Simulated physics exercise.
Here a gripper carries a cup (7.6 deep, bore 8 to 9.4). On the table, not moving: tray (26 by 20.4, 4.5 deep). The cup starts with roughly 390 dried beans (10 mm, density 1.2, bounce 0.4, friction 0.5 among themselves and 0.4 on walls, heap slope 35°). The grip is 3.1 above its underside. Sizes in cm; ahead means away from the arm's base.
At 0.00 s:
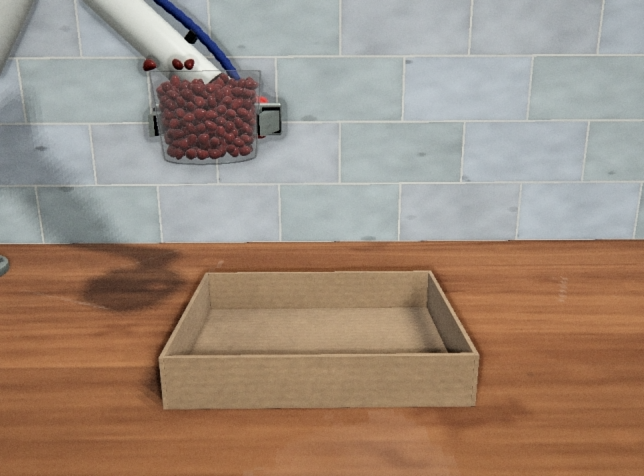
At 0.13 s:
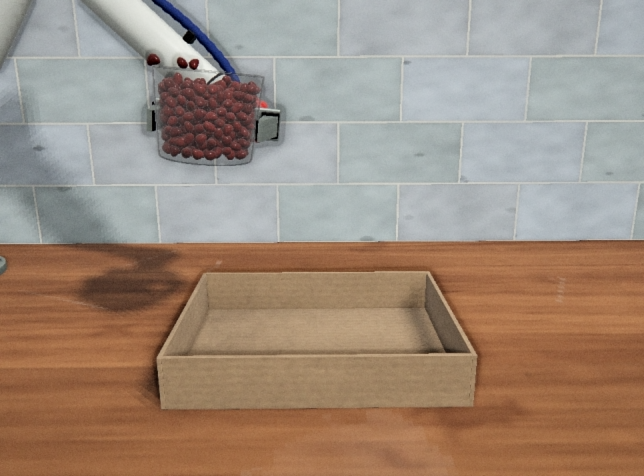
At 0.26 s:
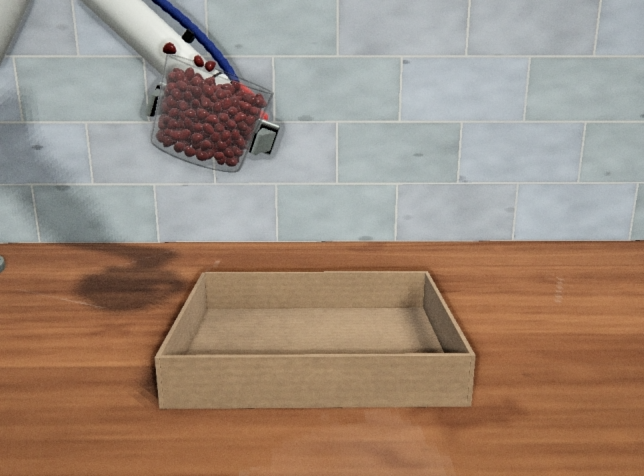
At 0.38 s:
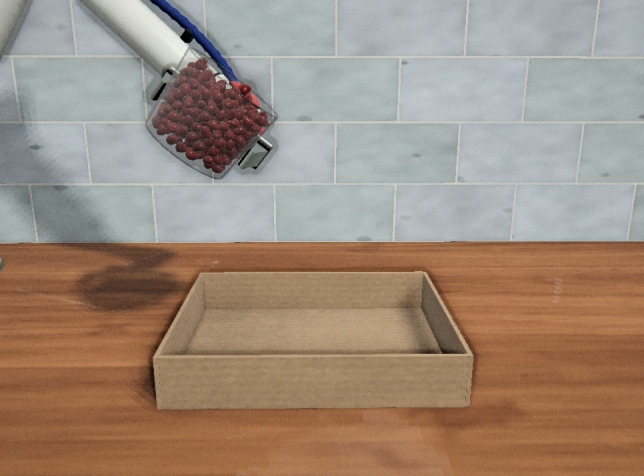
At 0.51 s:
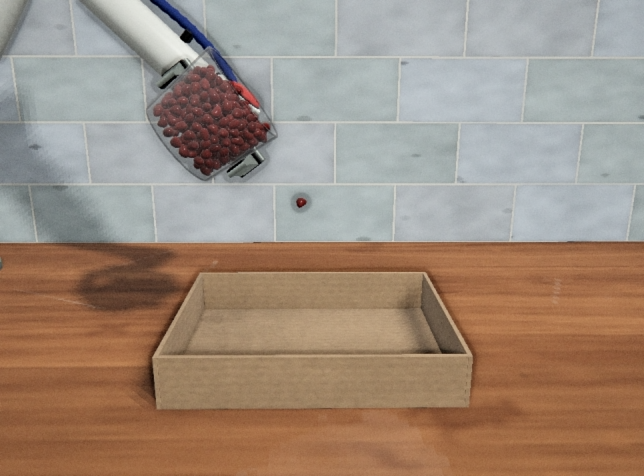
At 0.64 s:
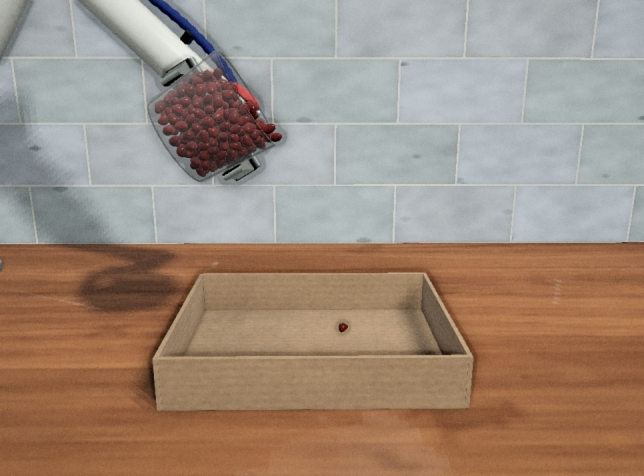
Clear cup of dark red beans tilting to the right in a gripper, one bean dropping into an open cardboard tray below.
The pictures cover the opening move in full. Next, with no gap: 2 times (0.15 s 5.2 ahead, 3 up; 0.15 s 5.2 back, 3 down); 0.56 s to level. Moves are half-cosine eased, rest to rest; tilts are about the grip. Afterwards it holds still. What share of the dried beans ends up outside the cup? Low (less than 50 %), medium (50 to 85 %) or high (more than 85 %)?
Outside the cup the share is medium, 50 to 85 %.
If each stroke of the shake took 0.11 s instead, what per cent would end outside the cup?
It would be near 95 per cent.
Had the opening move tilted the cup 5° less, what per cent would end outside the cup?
Then about 55 per cent.
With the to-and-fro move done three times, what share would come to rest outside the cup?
Then about 75 per cent.
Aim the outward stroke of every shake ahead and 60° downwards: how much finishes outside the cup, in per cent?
Some 5 per cent.
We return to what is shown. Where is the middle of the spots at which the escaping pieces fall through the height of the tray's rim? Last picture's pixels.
Around (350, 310).
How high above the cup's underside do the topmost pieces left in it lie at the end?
Roughly 5.5 cm.
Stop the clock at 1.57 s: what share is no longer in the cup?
Near 65 per cent so far.
By 1.10 s, tilted 59° forward, highest piece 27 above the table; 214 in the cup, 166 in the tray, 1 on the table or floor, 6 in flight or on a rim.
By 1.57 s, tilted 22° forward, highest piece 26 above the table; 250 in the tray, 131 in the cup, 6 on the table or floor.
By 2.00 s, level, highest piece 26 above the table; 250 in the tray, 131 in the cup, 6 on the table or floor.
By 3.05 s, level, highest piece 25 above the table; 250 in the tray, 131 in the cup, 6 on the table or floor.
Final count, 250 in the tray, 131 in the cup, 6 on the table or floor. That is 66 % outside the cup.
